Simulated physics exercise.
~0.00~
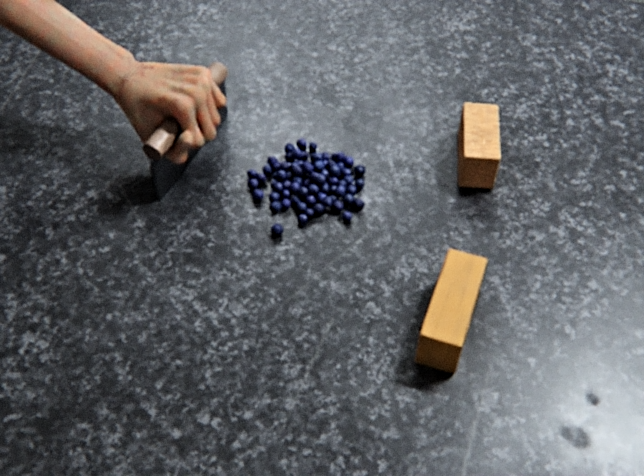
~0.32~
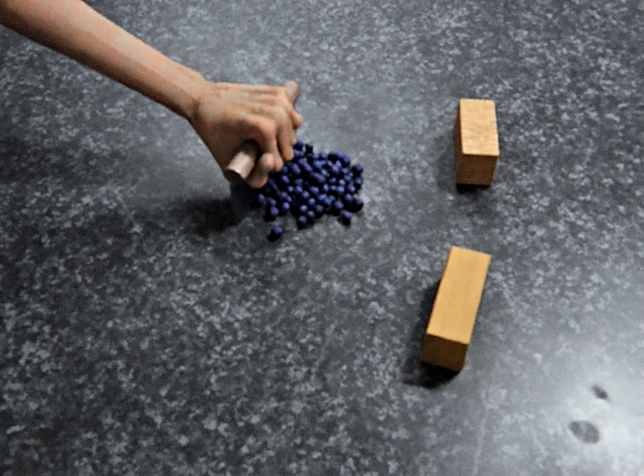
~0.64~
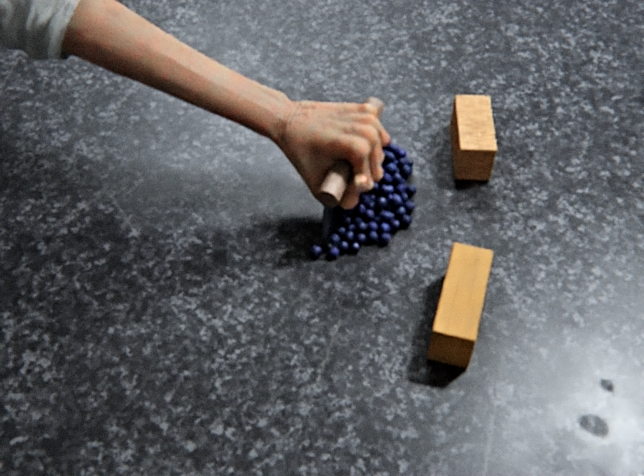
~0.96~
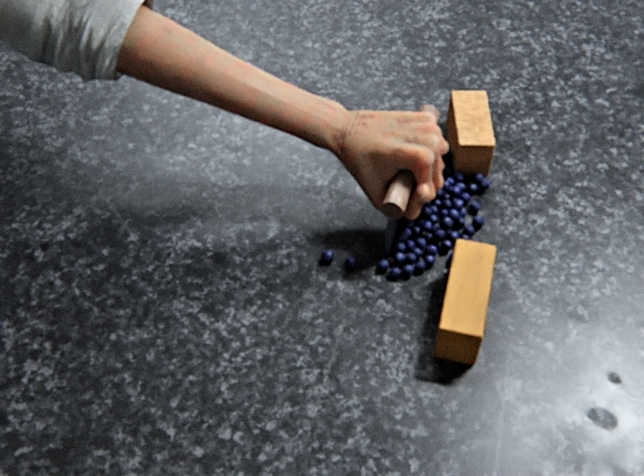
At first, a hand grips the wooden handle of a scraper to the left of a loose pile of small, dark blue berries on a speckled grey surface, with two wooden blocks standing apart on the right. The hand moves right until the blade meets the pile. It then pushes the berries across the surface, bunching them into a slanting band ahead of the blade. As they near the blocks, a couple of berries trail behind. Finally, the scraper is close to the blocks, with most berries crowded before them and some at the opening between.
